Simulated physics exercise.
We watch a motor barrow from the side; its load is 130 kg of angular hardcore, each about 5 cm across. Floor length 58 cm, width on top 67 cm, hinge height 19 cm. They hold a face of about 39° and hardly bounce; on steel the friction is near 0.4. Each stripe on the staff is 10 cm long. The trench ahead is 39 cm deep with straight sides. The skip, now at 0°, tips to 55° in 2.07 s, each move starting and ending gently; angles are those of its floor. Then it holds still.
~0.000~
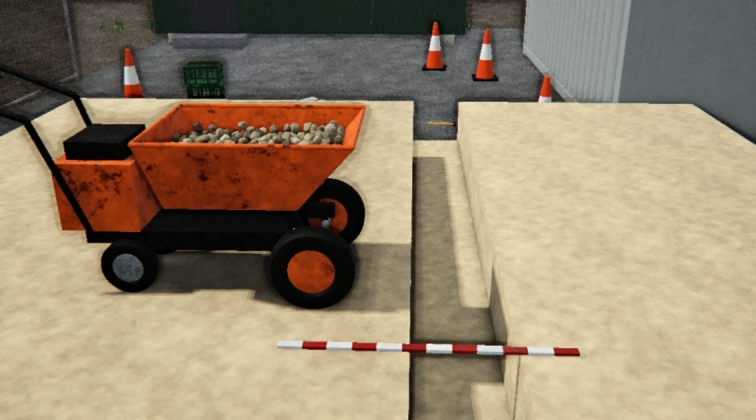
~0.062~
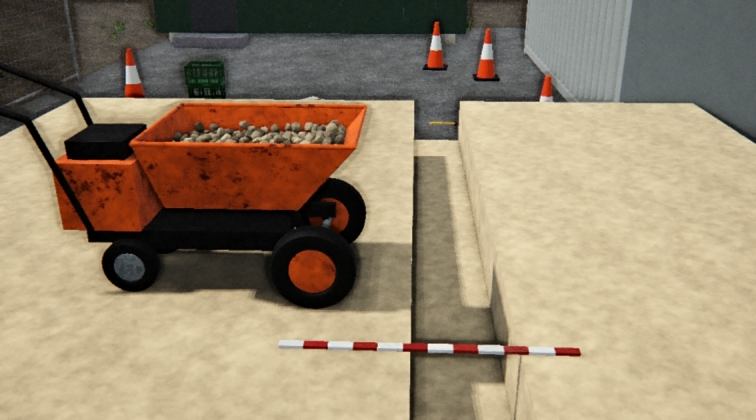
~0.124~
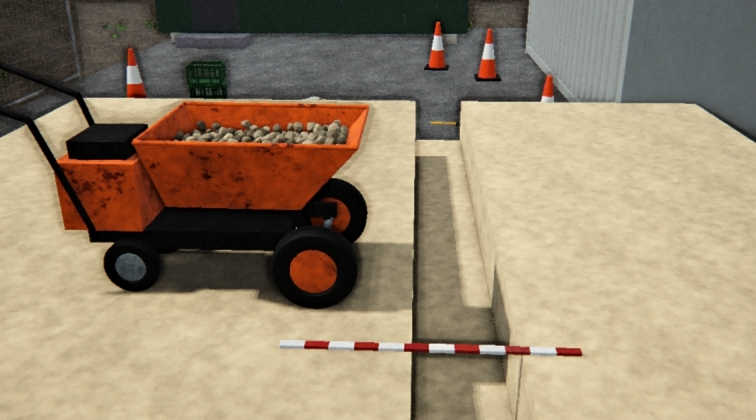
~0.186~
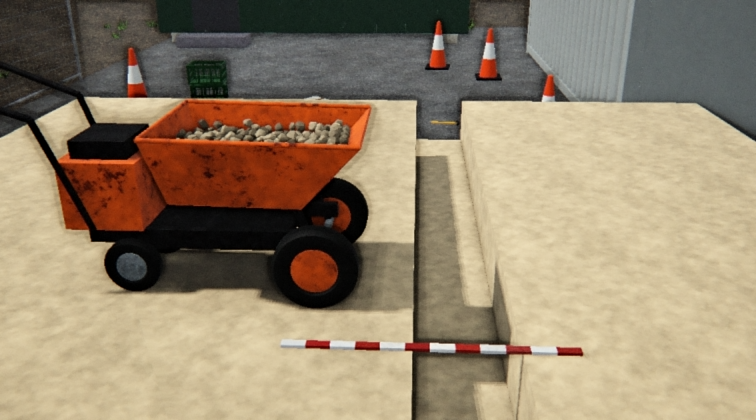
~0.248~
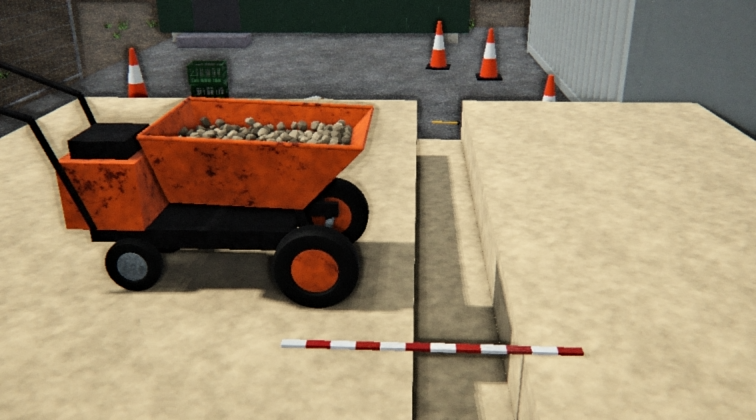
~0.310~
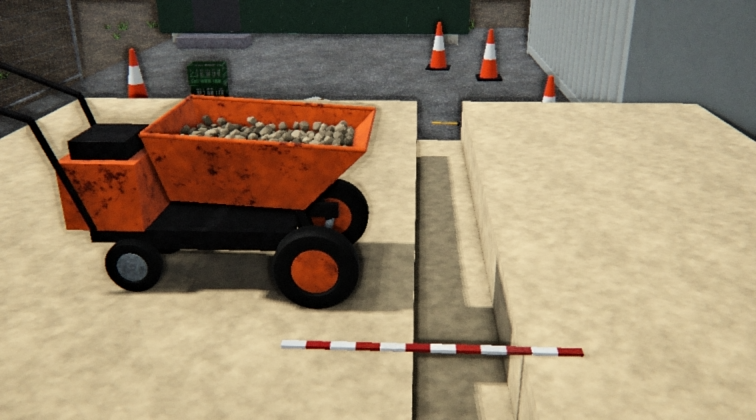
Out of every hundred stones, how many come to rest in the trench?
Some 8 per cent of it.
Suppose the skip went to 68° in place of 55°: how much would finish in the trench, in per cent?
In that case some 85 per cent.
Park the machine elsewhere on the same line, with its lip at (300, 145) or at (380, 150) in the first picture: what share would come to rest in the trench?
First some 10, then 10 per cent.
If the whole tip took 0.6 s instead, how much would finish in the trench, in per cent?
Then about 30 per cent.
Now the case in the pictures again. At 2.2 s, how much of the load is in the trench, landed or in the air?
About 0 per cent by then.
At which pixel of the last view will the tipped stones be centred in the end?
Their middle is at about (479, 359).
After 1.5 s the floor is at 46°; 100 % in the skip; the foremost stones are at (417, 193).
After 2.2 s the floor is at 55°; 100 % in the skip; the foremost stones are at (451, 216).
After 2.5 s the floor is at 55°; 96 % in the skip, 4 % in the trench; the foremost stones are at (491, 331).
After 4.5 s the floor is at 55°; 92 % in the skip, 8 % in the trench; the foremost stones are at (499, 361).
